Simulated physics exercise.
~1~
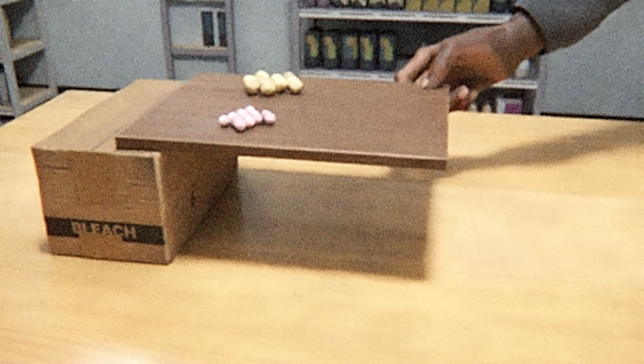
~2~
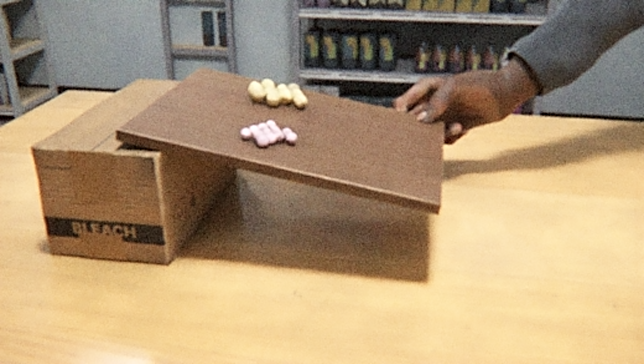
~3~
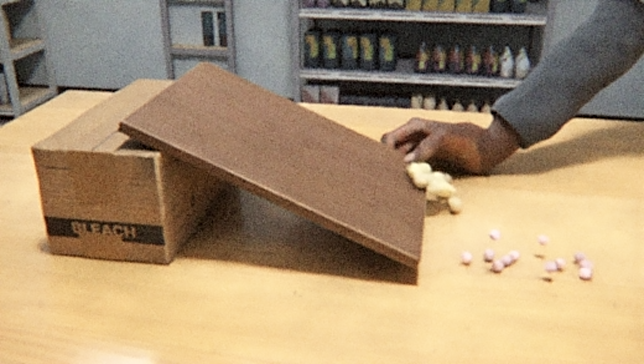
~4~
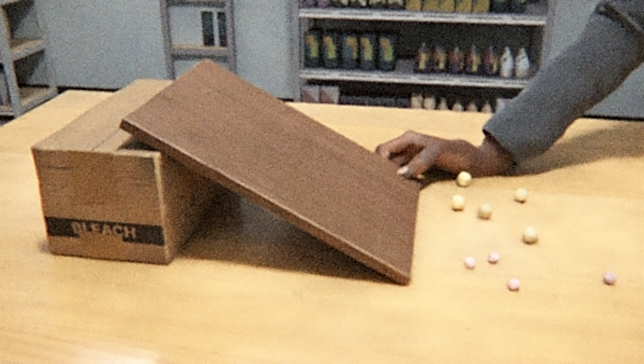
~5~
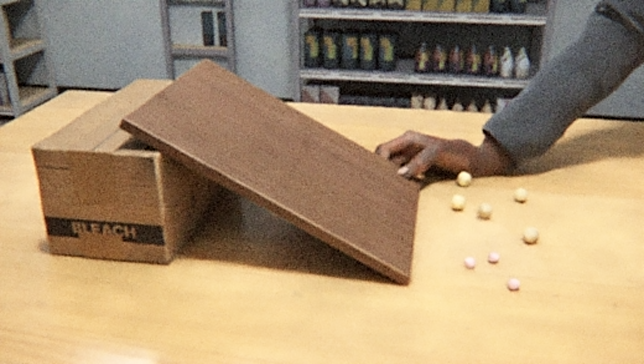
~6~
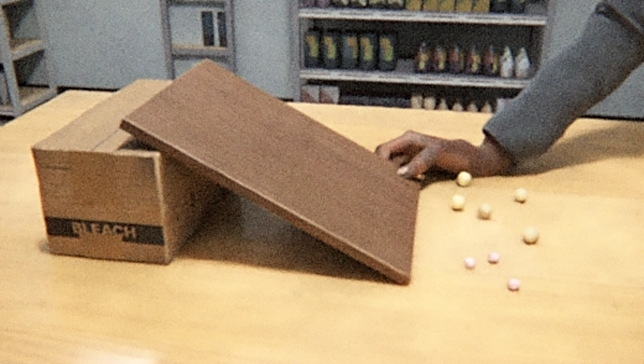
On a wooden counter, a hand lowers a board, and pink and yellow balls scatter right.
